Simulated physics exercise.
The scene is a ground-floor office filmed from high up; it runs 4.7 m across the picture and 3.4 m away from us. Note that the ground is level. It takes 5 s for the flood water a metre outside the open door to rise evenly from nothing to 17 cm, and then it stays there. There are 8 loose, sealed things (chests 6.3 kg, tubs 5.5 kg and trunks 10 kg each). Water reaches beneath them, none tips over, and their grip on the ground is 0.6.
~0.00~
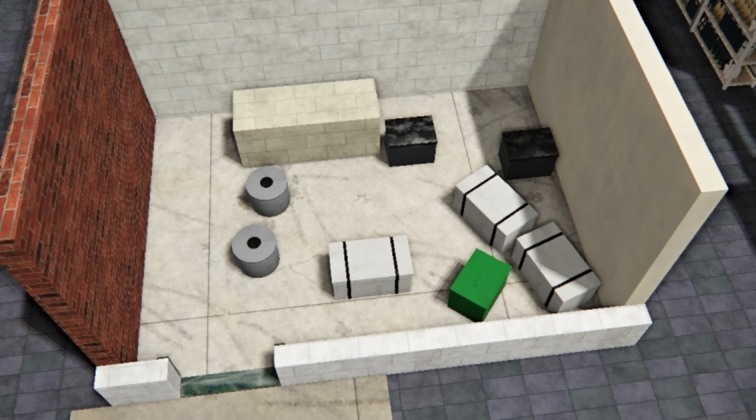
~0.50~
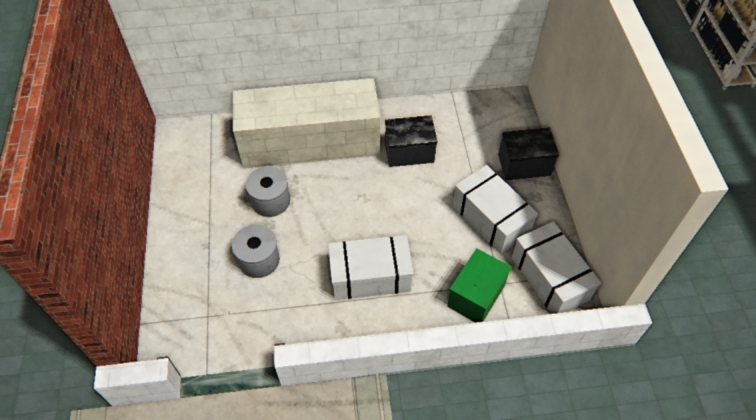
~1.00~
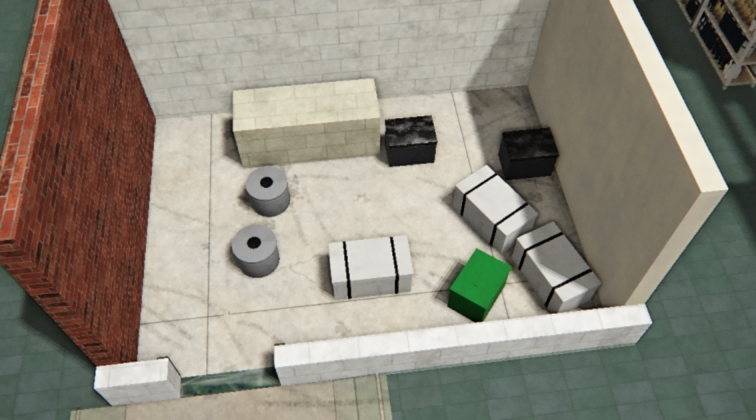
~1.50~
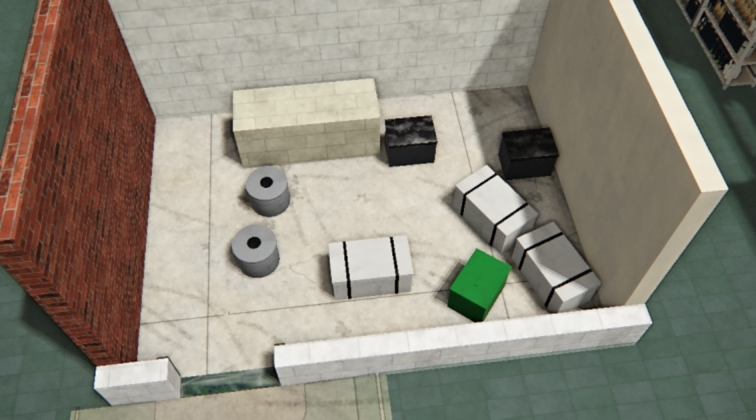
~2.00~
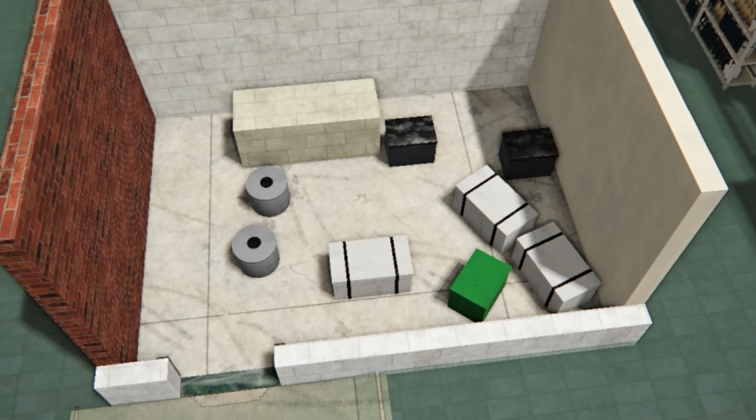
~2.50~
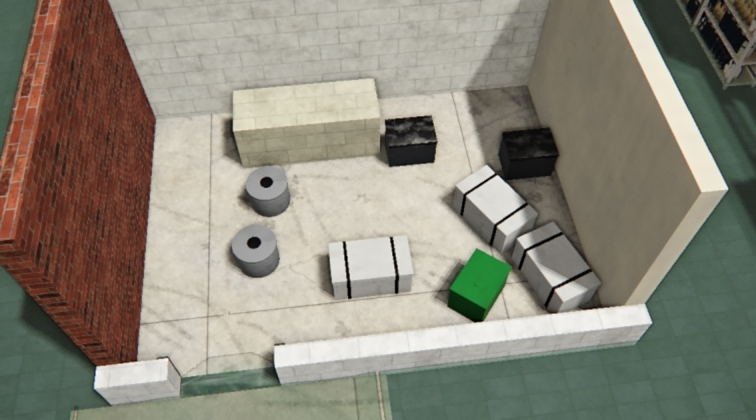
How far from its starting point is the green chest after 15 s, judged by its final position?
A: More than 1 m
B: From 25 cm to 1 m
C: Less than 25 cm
(B) From 25 cm to 1 m.
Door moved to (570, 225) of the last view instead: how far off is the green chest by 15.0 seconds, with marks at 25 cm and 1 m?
With that change, the green chest is swept well off.
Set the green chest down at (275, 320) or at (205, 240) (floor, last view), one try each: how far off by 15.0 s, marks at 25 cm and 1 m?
I'd expect it to get swept far off the first time and to get swept far off the second time.
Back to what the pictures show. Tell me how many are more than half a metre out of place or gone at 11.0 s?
2 of them.
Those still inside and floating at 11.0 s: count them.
Tally: 2 of them.
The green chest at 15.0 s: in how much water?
6 cm or so.
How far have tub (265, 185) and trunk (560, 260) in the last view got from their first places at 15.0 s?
First 200 cm, then 40 cm.
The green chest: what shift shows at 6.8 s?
Shift: About 0 cm.
After 3.5 s the green chest is near (481, 278), 0.0 m from its start, aground; 0 afloat.
After 6.8 s the green chest is near (481, 278), 0.0 m from its start, aground; 1 afloat.
After 11.0 s the green chest is near (481, 278), 0.0 m from its start, aground; 2 afloat.
After 15.0 s the green chest is near (454, 307), 0.4 m from its start, afloat; 8 afloat.
